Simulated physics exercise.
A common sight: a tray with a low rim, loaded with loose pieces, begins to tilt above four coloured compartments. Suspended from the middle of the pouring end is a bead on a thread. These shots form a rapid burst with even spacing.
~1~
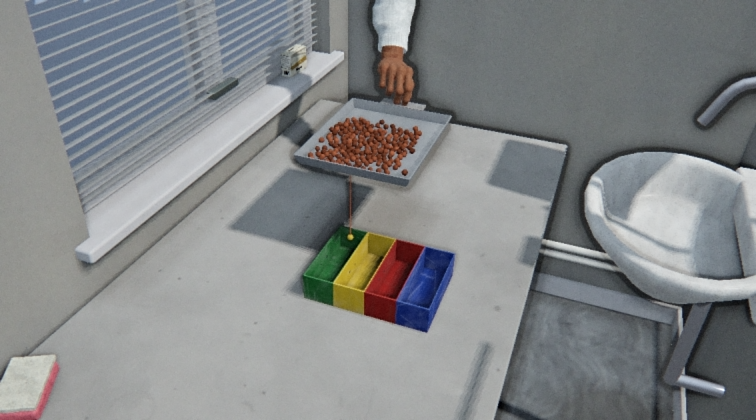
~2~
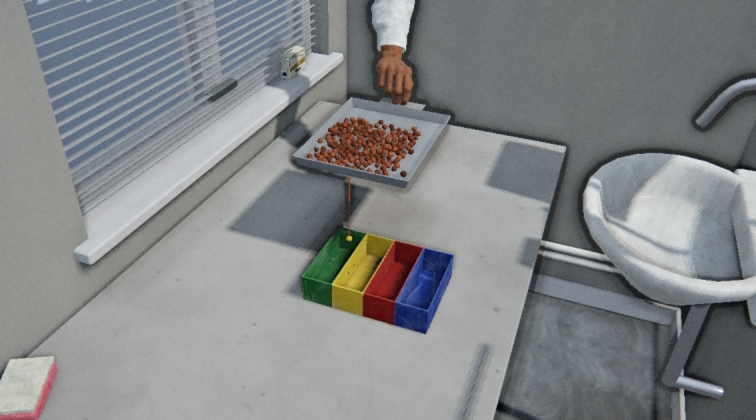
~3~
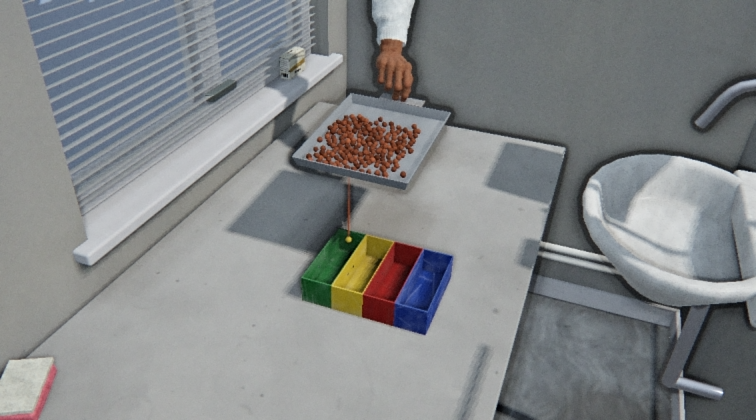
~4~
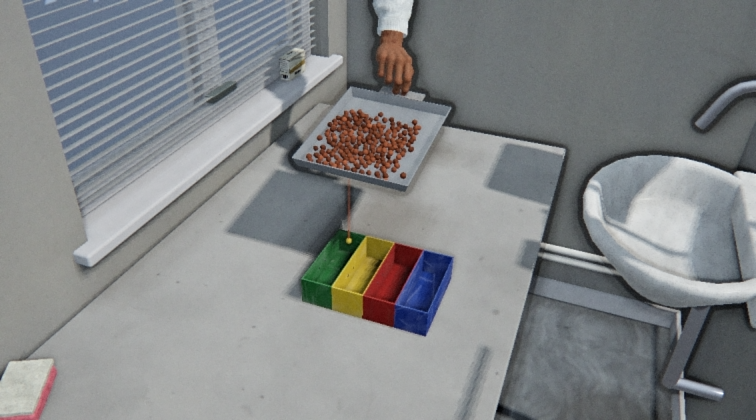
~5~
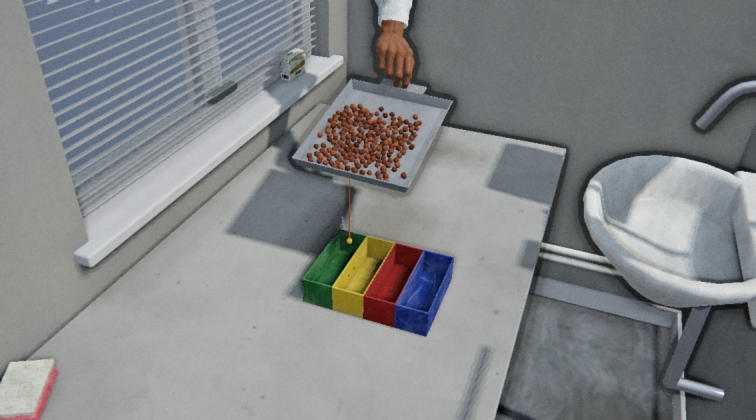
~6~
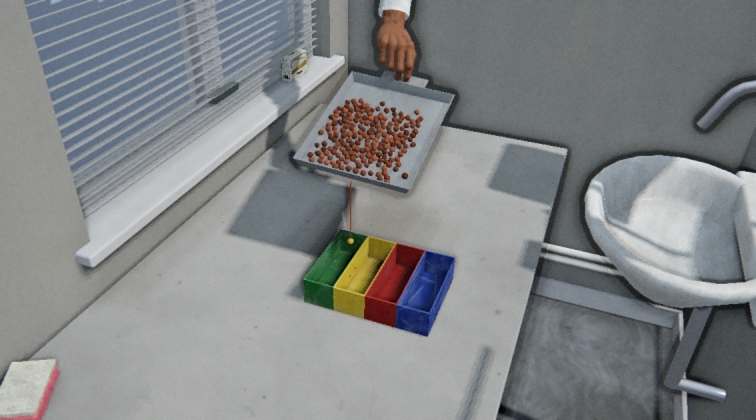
Tray of small brown pellets slowly tilting toward its right front corner, held by a hand above four coloured compartments.
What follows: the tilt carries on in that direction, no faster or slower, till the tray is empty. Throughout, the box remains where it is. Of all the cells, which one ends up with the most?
The red one ends up with the most.
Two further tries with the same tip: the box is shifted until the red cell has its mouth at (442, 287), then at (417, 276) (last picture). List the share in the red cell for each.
Respectively 0 percent and 20 percent.
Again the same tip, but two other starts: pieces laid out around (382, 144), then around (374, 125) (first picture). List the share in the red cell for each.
You'd get near 50 percent first and near 30 percent next.
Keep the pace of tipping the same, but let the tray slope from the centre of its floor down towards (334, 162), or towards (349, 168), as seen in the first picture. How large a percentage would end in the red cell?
About 0 % and about 10 %.
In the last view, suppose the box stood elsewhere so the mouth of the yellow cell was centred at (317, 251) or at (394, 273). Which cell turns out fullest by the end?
Case A: That blue cell; case B: Yellow.
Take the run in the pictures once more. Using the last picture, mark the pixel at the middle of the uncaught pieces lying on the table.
The middle is around (282, 305).
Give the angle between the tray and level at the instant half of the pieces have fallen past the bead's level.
The tilt then is about 100°.
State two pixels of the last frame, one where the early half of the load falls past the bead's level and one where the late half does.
Around (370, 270) first; around (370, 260) second.
Soon, tray tipped steeply; nearly all on the tray; a stray few falling or outside the box.
A while on, tray tipped right over; about half on the tray; a stray few in the yellow cell; a stray few in the red cell; a stray few in the blue cell; a stray few in the green cell; about half falling or outside the box.
Towards the end, tray tipped past a quarter turn; about a third in the red cell; about a quarter in the yellow cell; about a quarter in the green cell; a small part in the blue cell; a small part falling or outside the box.
Finally, tray tipped past a quarter turn; about a third in the red cell; about a quarter in the yellow cell; about a quarter in the green cell; a small part in the blue cell; a small part outside the box.
